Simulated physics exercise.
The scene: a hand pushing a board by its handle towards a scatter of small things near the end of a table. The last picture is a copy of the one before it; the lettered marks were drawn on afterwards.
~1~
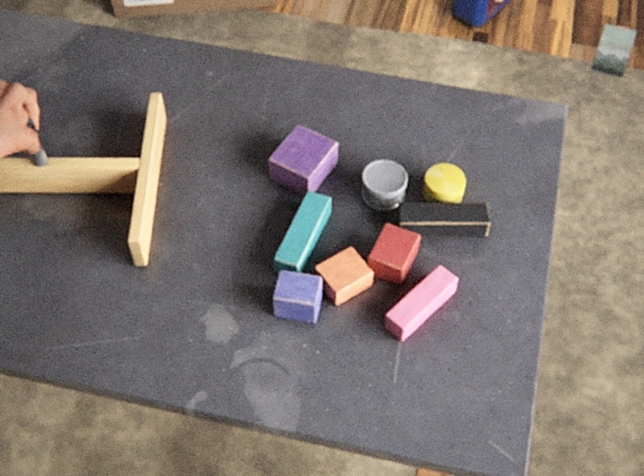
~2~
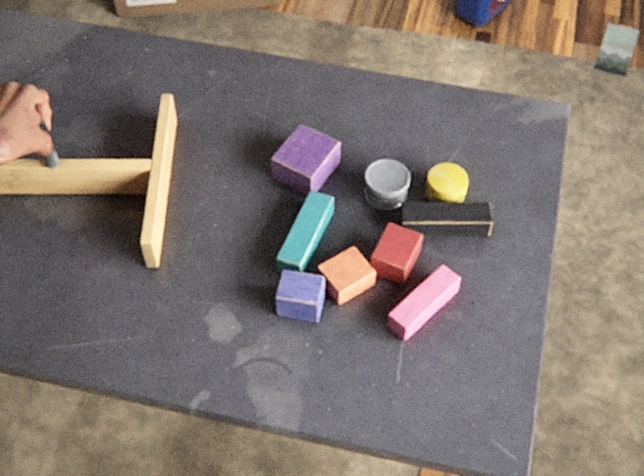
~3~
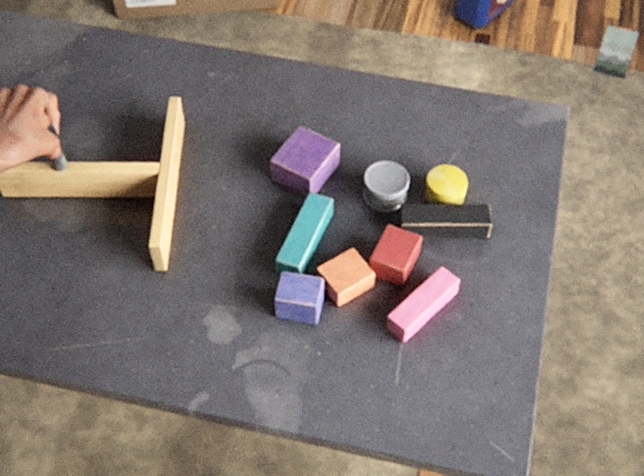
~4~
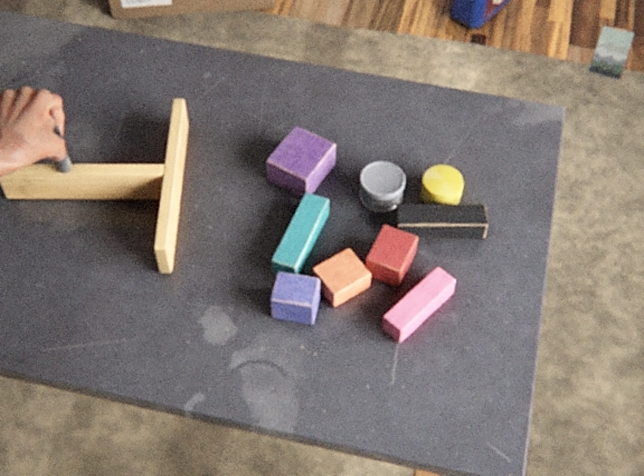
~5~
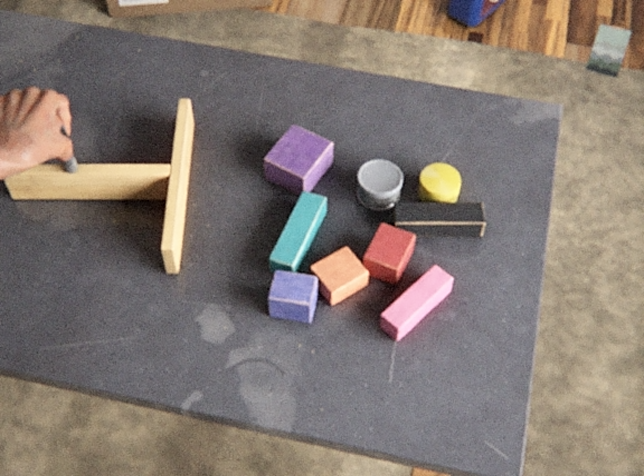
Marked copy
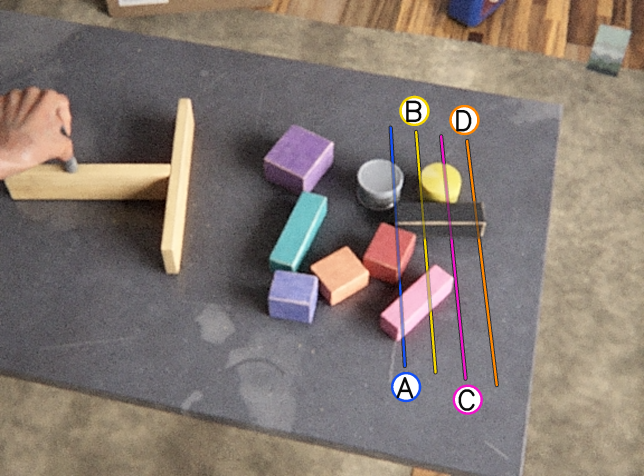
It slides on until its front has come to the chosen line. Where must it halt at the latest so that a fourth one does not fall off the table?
It should halt at D.
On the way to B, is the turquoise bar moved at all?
Yes.
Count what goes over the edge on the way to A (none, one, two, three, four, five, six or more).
In all, none.
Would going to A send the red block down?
No.
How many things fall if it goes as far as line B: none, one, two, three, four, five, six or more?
In all, none.
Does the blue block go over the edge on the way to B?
No.
On the marked copy, A at (397, 236); B at (425, 241); C at (452, 246); D at (481, 252).
Following D. Soon after the start, board (283, 189); blue block (304, 302); purple block (319, 157).
Later, board (392, 210); red block (473, 272); yellow tin (483, 188).
In the end, board (481, 227); black stick over the edge; red block over the edge; two fallen.
As for the rest, A is within the limit but short; B is within the limit but short; C is within the limit but short.
